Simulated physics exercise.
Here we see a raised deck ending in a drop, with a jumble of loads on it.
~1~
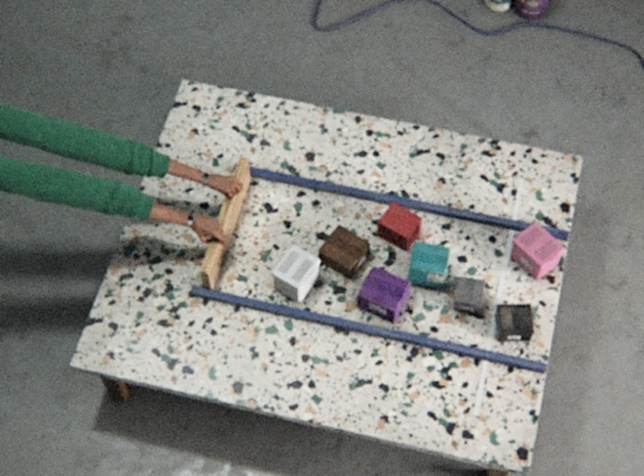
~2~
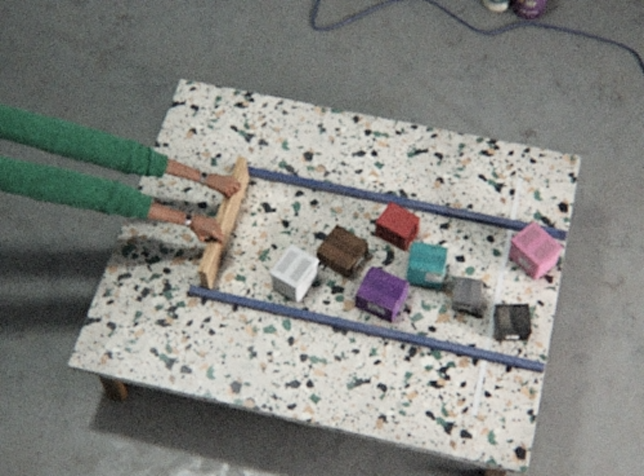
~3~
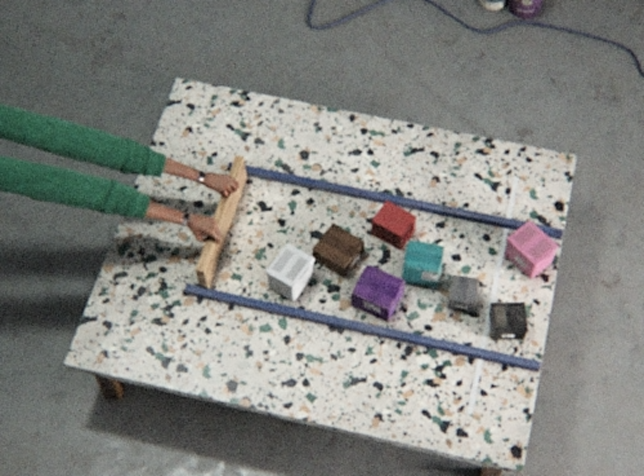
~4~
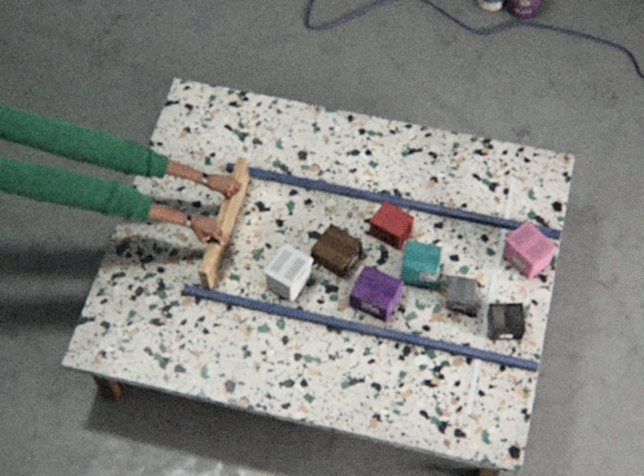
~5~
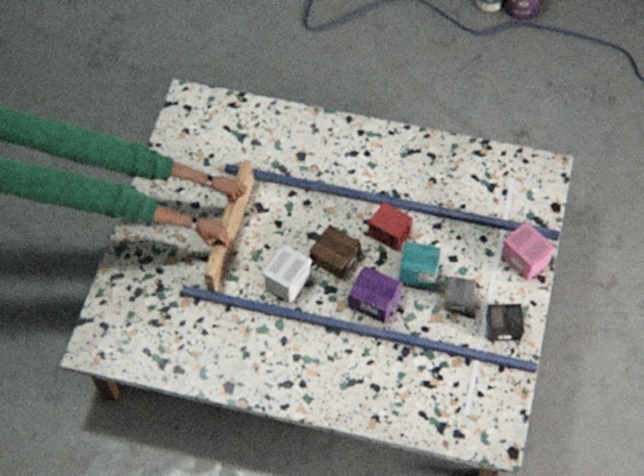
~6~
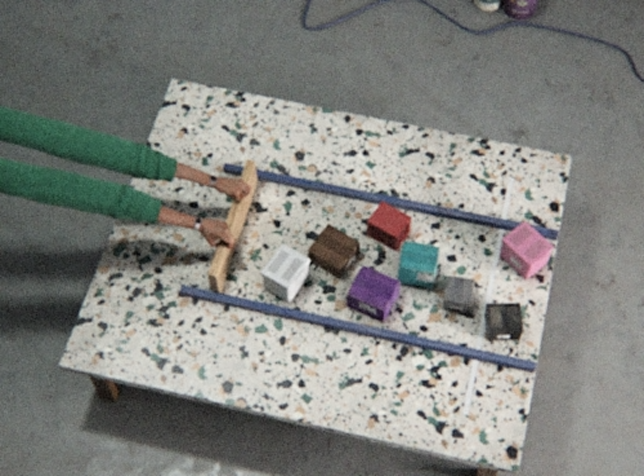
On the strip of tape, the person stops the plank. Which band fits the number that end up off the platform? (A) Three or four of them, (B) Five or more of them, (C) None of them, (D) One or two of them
A.
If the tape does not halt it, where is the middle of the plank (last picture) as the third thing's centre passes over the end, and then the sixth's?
For the first, roughly (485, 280); for the next, roughly (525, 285).
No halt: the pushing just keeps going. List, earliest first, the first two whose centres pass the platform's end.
Black tote, then grey box.
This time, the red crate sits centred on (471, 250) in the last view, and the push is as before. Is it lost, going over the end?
In this case the red crate does not drop.
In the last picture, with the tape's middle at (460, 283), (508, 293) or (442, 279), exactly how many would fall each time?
You'd get 2, then 5, then 1.
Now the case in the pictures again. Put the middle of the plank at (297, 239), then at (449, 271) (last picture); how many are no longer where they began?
At the first spot the count is 1, and at the second it is 7.
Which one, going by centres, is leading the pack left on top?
The purple parcel, it is.
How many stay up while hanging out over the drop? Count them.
1 in all.
Soon after, none off yet; pink tote at rest near (526, 251); black tote at rest near (503, 322); grey box at rest near (459, 294).
Then, none off yet; pink tote at rest near (526, 251); black tote moved a little near (514, 328); grey box moved about its own width near (487, 302).
By the end, the number that fall off is three or four; fallen, turquoise parcel, grey box, black tote and pink tote.
